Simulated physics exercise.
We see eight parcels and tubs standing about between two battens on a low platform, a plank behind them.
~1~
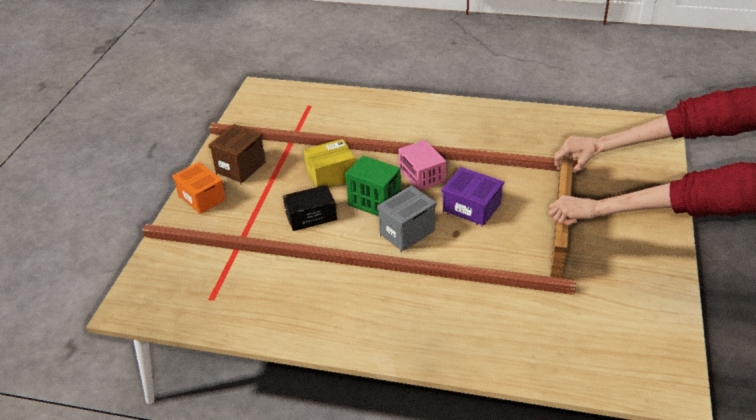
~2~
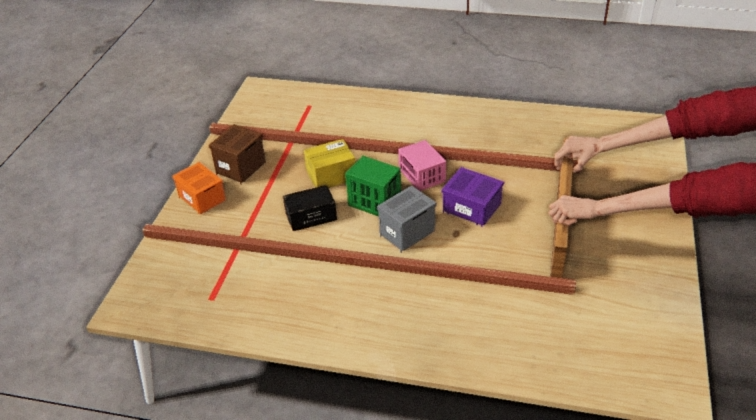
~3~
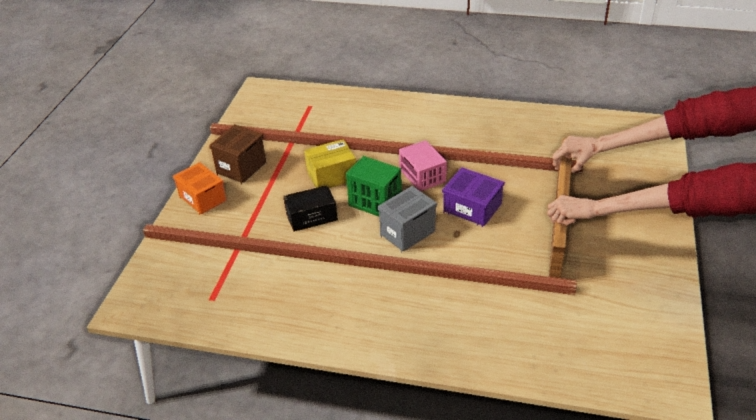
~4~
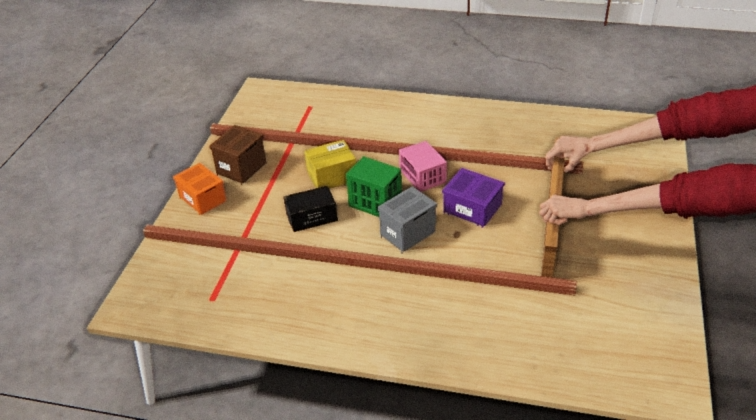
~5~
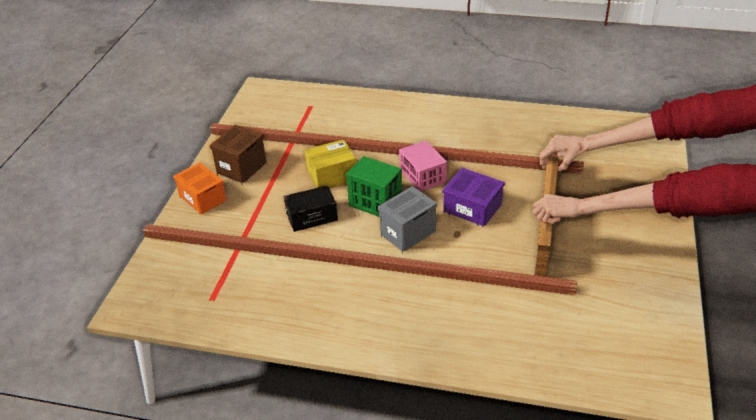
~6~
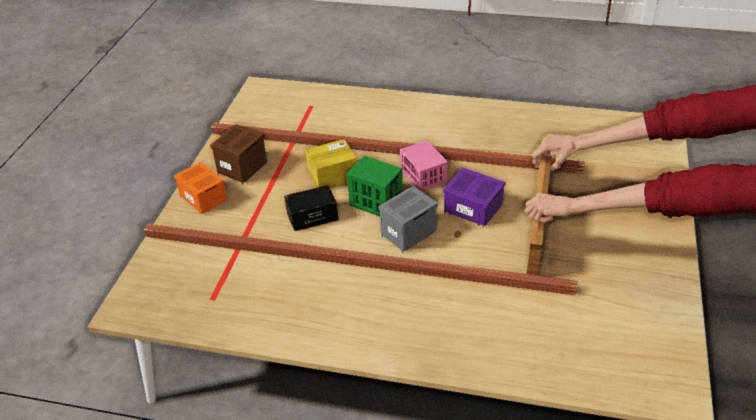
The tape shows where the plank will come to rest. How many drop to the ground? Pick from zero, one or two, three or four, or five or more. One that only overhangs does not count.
Here the number that fall off is one or two.
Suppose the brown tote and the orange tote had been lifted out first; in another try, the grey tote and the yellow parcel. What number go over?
It would be 0 and 0.
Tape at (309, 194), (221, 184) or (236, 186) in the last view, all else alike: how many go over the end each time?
The counts: 0, 5 and 3.
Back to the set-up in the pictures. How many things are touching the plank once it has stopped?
In contact: 3.
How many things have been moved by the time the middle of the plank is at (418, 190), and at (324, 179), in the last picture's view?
At the one place 5, at the other 7.
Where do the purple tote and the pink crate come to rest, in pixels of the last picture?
The purple tote at (248, 173), the pink crate at (272, 144).
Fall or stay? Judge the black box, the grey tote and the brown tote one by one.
The black box stays on; the grey tote remains up; the brown tote drops off.
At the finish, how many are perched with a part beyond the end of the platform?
Overhanging: 1.
A little later, none off yet; orange tote at rest near (201, 188); brown tote at rest near (240, 154); black box at rest near (311, 208).
Next, none off yet; orange tote at rest near (201, 188); brown tote at rest near (240, 154); black box shifted about its own width near (282, 213).
Later still, none off yet; orange tote at rest near (201, 188); brown tote shifted a little near (229, 151); black box shifted about its own width near (253, 210).
When it is over, the number that fall off is one or two; down, brown tote.
